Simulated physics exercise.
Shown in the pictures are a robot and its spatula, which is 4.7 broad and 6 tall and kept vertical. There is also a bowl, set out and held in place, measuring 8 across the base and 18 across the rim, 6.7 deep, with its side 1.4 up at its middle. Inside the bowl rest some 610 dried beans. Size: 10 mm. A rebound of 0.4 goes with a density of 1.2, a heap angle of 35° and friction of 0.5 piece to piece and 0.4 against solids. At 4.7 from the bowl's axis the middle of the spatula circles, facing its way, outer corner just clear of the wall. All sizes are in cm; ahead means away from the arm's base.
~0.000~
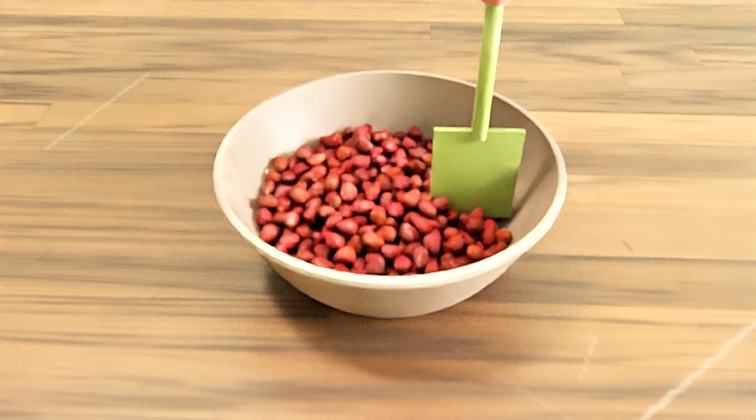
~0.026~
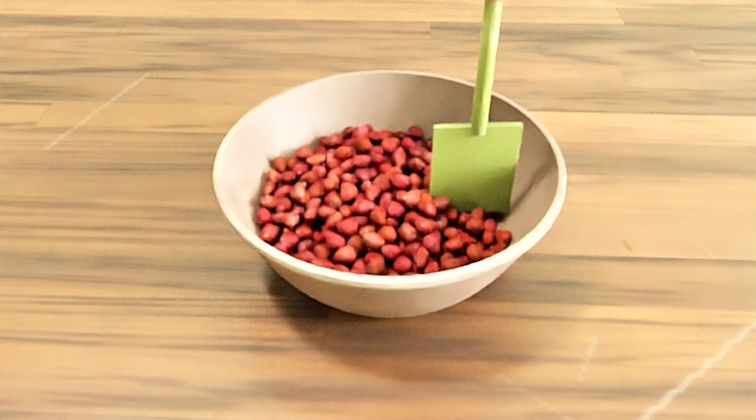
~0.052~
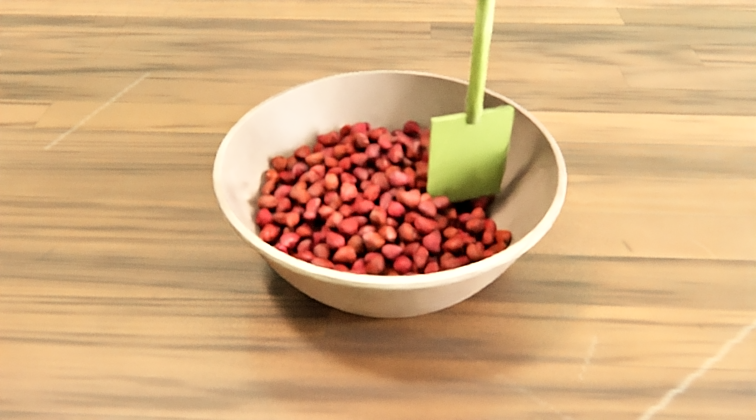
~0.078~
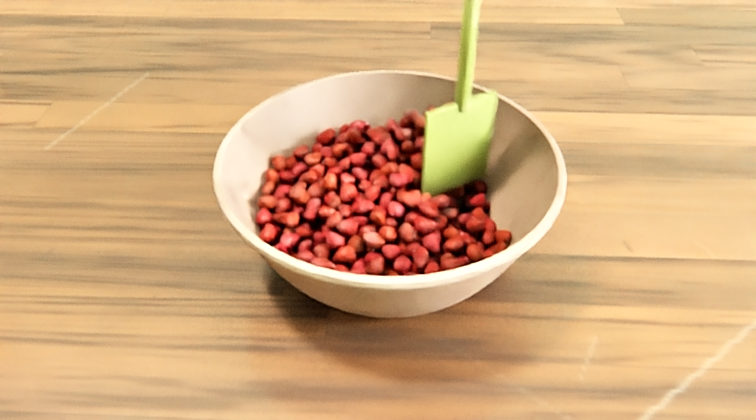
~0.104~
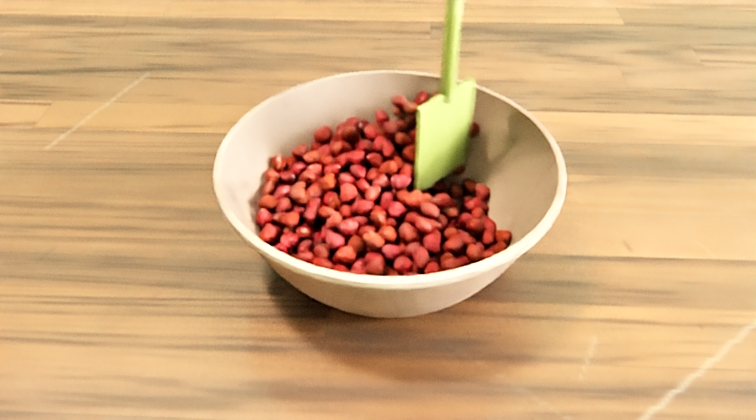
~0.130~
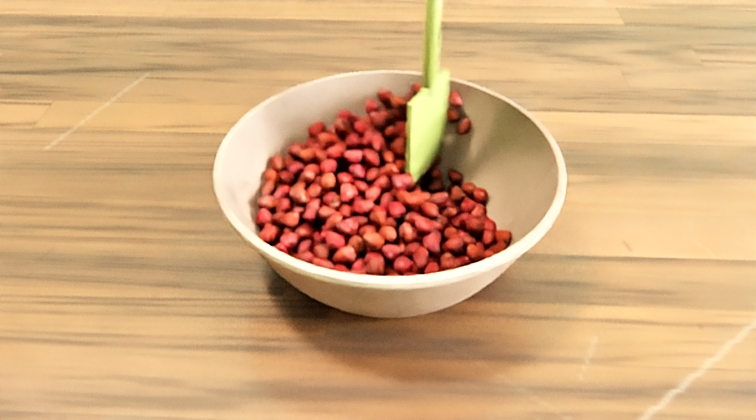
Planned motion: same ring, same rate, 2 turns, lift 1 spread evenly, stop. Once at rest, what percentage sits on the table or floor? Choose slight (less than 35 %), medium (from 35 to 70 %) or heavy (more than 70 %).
The share is slight.
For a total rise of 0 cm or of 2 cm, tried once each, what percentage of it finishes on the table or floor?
Close to 35 and 20 percent, in that order.
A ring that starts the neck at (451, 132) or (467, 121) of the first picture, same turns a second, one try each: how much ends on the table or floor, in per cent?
Close to 10 and 30 in a hundred.
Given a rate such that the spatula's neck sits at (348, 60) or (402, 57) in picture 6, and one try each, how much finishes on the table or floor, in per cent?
First try: About 45 %; second try: About 35 %.
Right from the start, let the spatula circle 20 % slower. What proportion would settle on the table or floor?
Estimated share: About 20 per cent.
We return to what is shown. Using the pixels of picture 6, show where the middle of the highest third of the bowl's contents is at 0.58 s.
The upper third is centred close to (495, 192).
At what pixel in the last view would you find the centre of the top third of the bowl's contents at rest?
Roughly at pixel (424, 205).
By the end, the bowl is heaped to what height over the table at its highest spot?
Height: Roughly 6.0 cm.
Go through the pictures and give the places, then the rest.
The first frame shows the spatula neck at (483, 105), 0° round; upper third of the load around (376, 200), from x 265 to 500, top at y 130; 613 in the bowl.
The second frame shows the spatula neck at (482, 100), 5° round; upper third of the load around (377, 198), from x 265 to 500, top at y 130.
The third frame shows the spatula neck at (476, 89), 18° round; upper third of the load around (378, 191), from x 265 to 500, top at y 125.
The fourth frame shows the spatula neck at (465, 78), 33° round; upper third of the load around (379, 183), from x 265 to 500, top at y 110.
The fifth frame shows the spatula neck at (449, 69), 48° round; upper third of the load around (378, 179), from x 265 to 500, top at y 95.
The sixth frame shows the spatula neck at (430, 62), 63° round; upper third of the load around (374, 173), from x 265 to 500, top at y 90; 613 in the bowl.
After 0.58 s, 321° round, highest piece 9 above the table; 523 in the bowl, 66 on the table or floor, 24 in flight or on the tool.
After 1.03 s, 219° round, highest piece 8 above the table; 466 in the bowl, 141 on the table or floor, 6 in flight or on the tool.
After 1.45 s, 0° round, highest piece 6 above the table; 455 in the bowl, 158 on the table or floor.
After 2.15 s, 0° round, highest piece 6 above the table; 455 in the bowl, 158 on the table or floor.
In the end, 455 in the bowl, 158 on the table or floor. That is 26 % on the table or floor.
